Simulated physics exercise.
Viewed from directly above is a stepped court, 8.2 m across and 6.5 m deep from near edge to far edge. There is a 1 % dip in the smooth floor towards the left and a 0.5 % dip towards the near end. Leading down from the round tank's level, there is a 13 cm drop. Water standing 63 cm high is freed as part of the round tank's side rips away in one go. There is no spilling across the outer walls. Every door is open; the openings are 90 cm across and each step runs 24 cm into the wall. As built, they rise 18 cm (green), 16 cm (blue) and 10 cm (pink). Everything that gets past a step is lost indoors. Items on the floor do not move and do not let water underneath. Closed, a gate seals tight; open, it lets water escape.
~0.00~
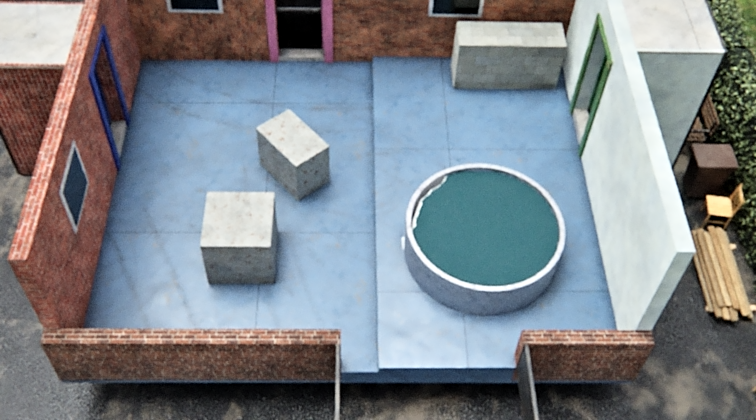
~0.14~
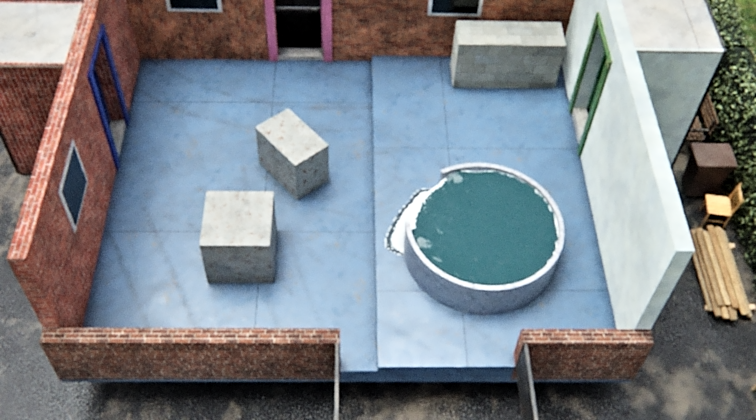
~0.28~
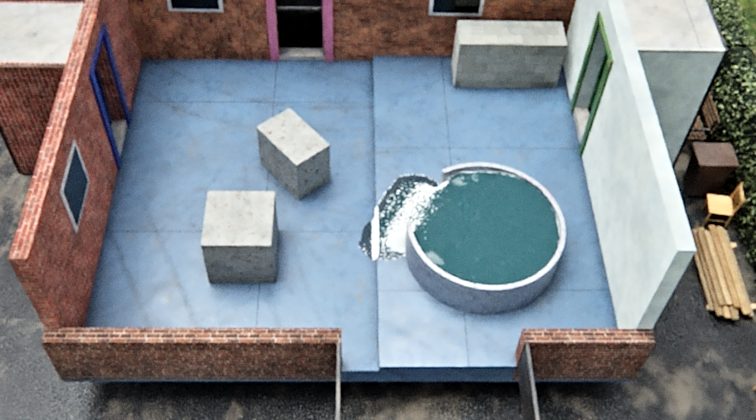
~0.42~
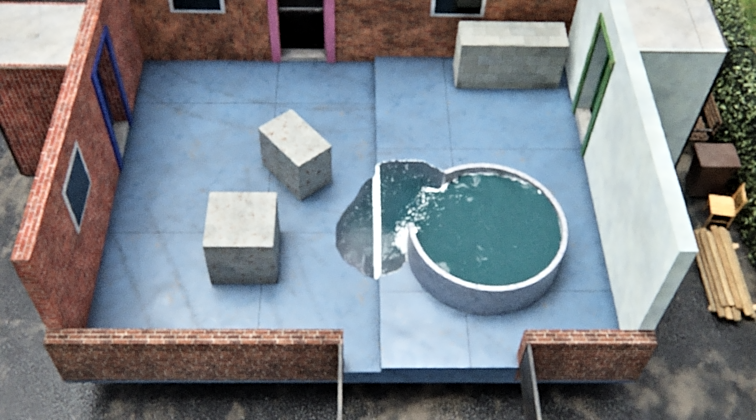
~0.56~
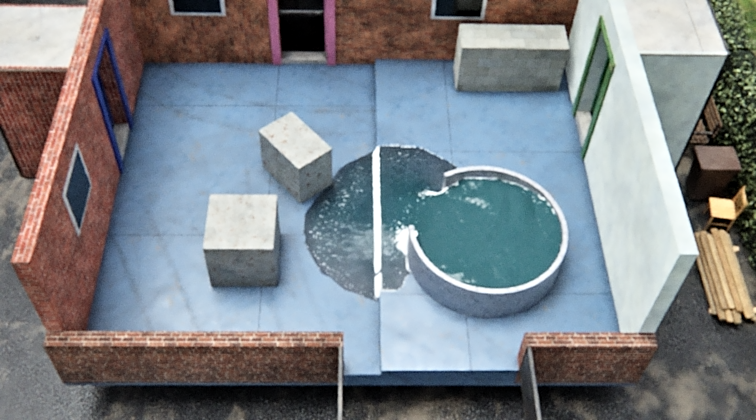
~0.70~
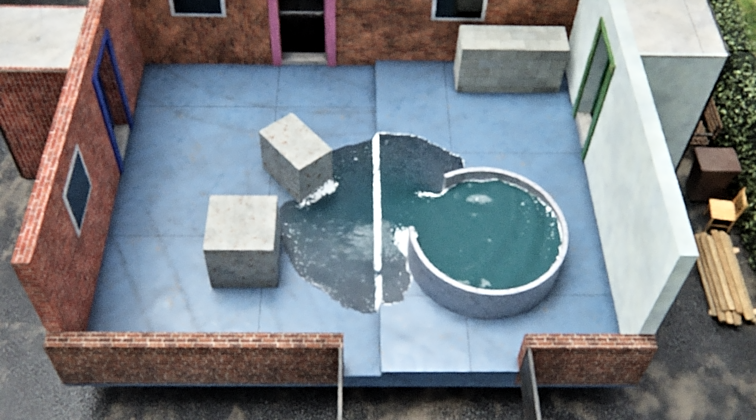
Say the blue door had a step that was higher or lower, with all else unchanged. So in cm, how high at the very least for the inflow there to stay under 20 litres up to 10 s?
At least 11.5 cm or so.
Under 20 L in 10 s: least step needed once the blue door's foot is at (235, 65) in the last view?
Roughly 10.5 cm.
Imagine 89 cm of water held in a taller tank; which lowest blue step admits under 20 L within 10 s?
Step height: Approx. 17 cm.
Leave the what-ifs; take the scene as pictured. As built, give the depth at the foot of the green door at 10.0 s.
A ruler would read roughly 0.0 cm.
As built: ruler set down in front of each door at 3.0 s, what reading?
Door by door in cm - green 0, blue 13, pink 21.
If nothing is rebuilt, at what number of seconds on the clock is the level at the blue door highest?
The level tops out around 5.5 s.
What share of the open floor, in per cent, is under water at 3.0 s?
Close to 50 per cent is wet.
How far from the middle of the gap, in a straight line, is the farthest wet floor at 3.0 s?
About 6.6 m.
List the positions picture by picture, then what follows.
In the first frame, the round tank at (485, 227) is whole and still, 63 cm deep; the blue door at (111, 105) is dry.
In the second frame, the front is at (391, 238), 0.3 m from the gap at (416, 212); 0.3 m2 of floor is wet, 63 cm left at the back.
In the third frame, the gap is at (417, 213), the front 0.7 m out at (400, 181); the back of the round tank holds 63 cm.
In the fourth frame, water pours out at (419, 215) and has run 1.2 m, to (378, 169); about 7 cm deep outside, 63 cm at the back.
In the fifth frame, the gap is at (419, 217), the front 1.8 m out at (311, 214); the back of the round tank holds 63 cm.
In the sixth frame, the gap is at (420, 218), the front 2.2 m out at (287, 207); the back of the round tank holds 59 cm; the blue door at (114, 109), 5.5 m from the gap, is still 3.2 m from the nearest water.
After 1.4 s water covers 25 % of the floor, deepest (39 cm) near (326, 193); it has not reached the blue door.
After 3.0 s water covers 50 % of the floor, deepest (27 cm) near (282, 235); 13 cm at the blue door, 0 litres in over its 16 cm step.
After 10.0 s water covers 65 % of the floor, deepest (17 cm) near (80, 361); 9 cm at the blue door, 1 litre in over its 16 cm step.
At the blue door as built, the water arrived by 2.6 s and peaked near 17 cm at 5.6 s.
With a step of 9.5 cm, 43 litres would have come in within the 10 s; with 13 cm, 9 litres. So under 20 litres takes about 11.5 cm.
